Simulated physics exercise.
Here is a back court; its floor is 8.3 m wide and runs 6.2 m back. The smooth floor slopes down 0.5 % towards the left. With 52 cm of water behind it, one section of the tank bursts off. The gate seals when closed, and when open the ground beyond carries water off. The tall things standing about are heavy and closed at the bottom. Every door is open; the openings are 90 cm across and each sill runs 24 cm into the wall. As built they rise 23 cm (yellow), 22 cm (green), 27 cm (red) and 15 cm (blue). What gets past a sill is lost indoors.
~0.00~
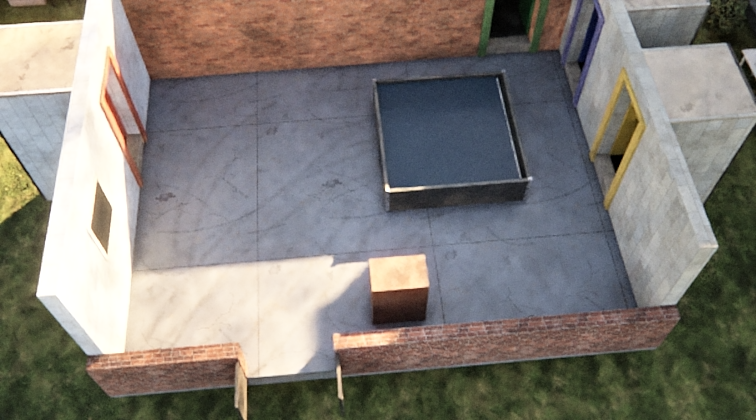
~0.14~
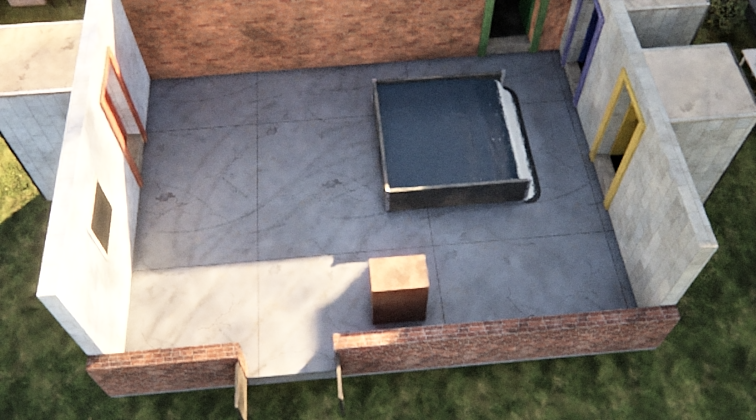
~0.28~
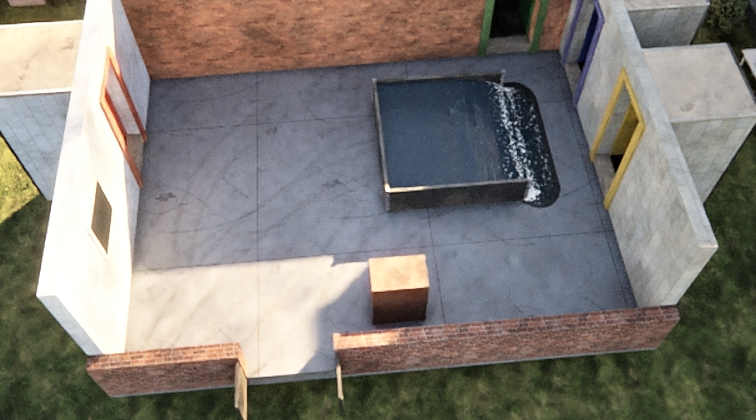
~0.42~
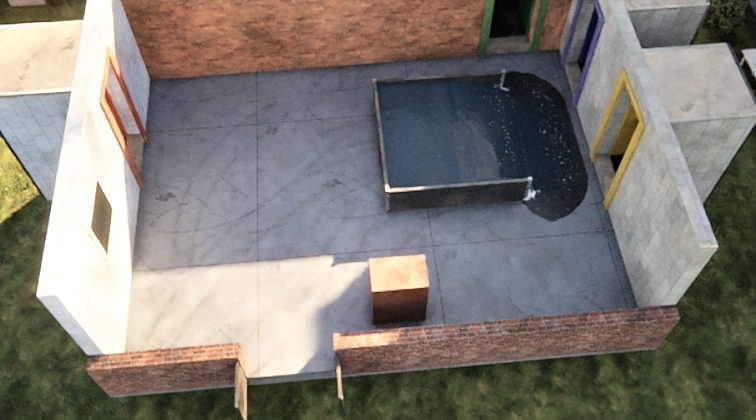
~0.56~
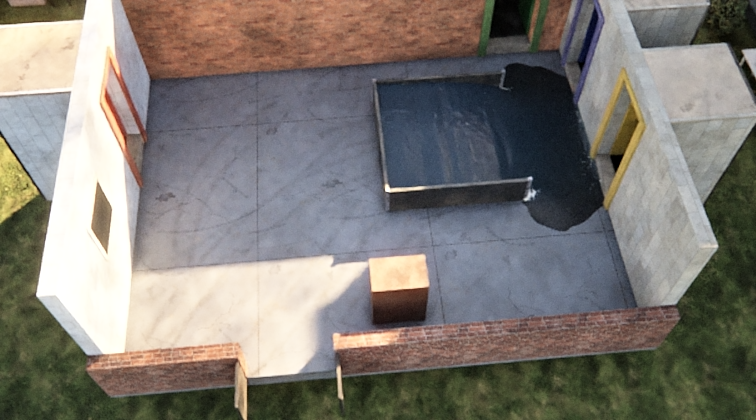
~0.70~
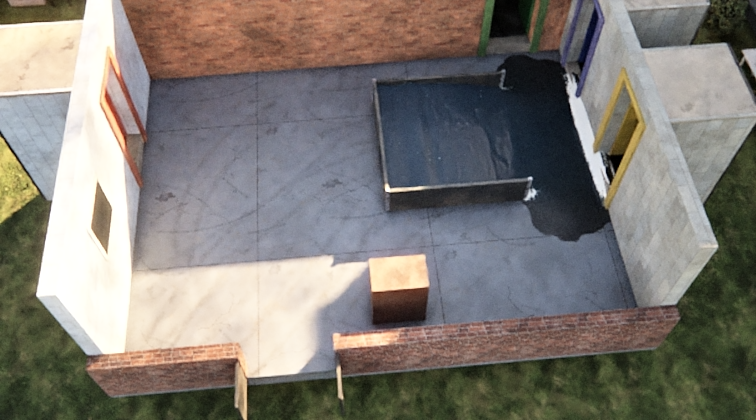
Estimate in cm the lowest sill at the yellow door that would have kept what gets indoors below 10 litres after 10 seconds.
It would have to be roughly 30 cm high.
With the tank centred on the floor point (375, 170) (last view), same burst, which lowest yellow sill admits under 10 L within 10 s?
About 27 cm.
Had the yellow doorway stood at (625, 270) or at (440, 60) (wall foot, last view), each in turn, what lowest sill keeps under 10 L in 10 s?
Roughly 11.5 and 6.0 cm.
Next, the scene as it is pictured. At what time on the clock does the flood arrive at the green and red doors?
Arrival: Green 1.2 s, red 5.5 s.
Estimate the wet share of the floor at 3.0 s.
About 30 per cent.
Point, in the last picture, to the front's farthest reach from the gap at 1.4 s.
Near (629, 278).
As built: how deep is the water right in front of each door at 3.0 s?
Depths in cm: Yellow 25, green 24, red 0, blue 26.
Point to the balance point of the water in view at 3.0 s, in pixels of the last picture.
At about (515, 154).
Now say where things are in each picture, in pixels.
In the first frame, still water, 52 cm deep, in the tank at (448, 131); the yellow door at (614, 148) is dry.
In the second frame, the front is at (536, 194), 0.2 m from the gap at (511, 138); 0.5 m2 of floor is wet, 52 cm left at the back.
In the third frame, the gap is at (511, 139), the front 0.6 m out at (555, 190); the back of the tank holds 52 cm.
In the fourth frame, water pours out at (511, 140) and has run 1.1 m, to (583, 182); about 8 cm deep outside, 52 cm at the back.
In the fifth frame, water pours out at (511, 140) and has run 1.4 m, to (570, 87); about 8 cm deep outside, 52 cm at the back.
In the sixth frame, the front is at (578, 81), 1.6 m from the gap at (511, 139); 4.9 m2 of floor is wet, 52 cm left at the back; water is at the yellow door at (614, 148).
After 1.4 s water covers 15 % of the floor, deepest (39 cm) near (570, 151); 32 cm at the yellow door, 13 litres in over its 23 cm sill.
After 3.0 s water covers 30 % of the floor, deepest (36 cm) near (559, 52); 25 cm at the yellow door, 58 litres in over its 23 cm sill.
After 10.0 s water covers 90 % of the floor, deepest (12 cm) near (135, 245); 9 cm at the yellow door, 62 litres in over its 23 cm sill.
At the yellow door as built, the water arrived by 0.6 s and peaked near 32 cm at 1.8 s.
Run again over the same 10 s with other heights there, 38 litres in over 25.5 cm, 1 litre over 34.5 cm. The limit of 10 litres is kept from about 30 cm up.
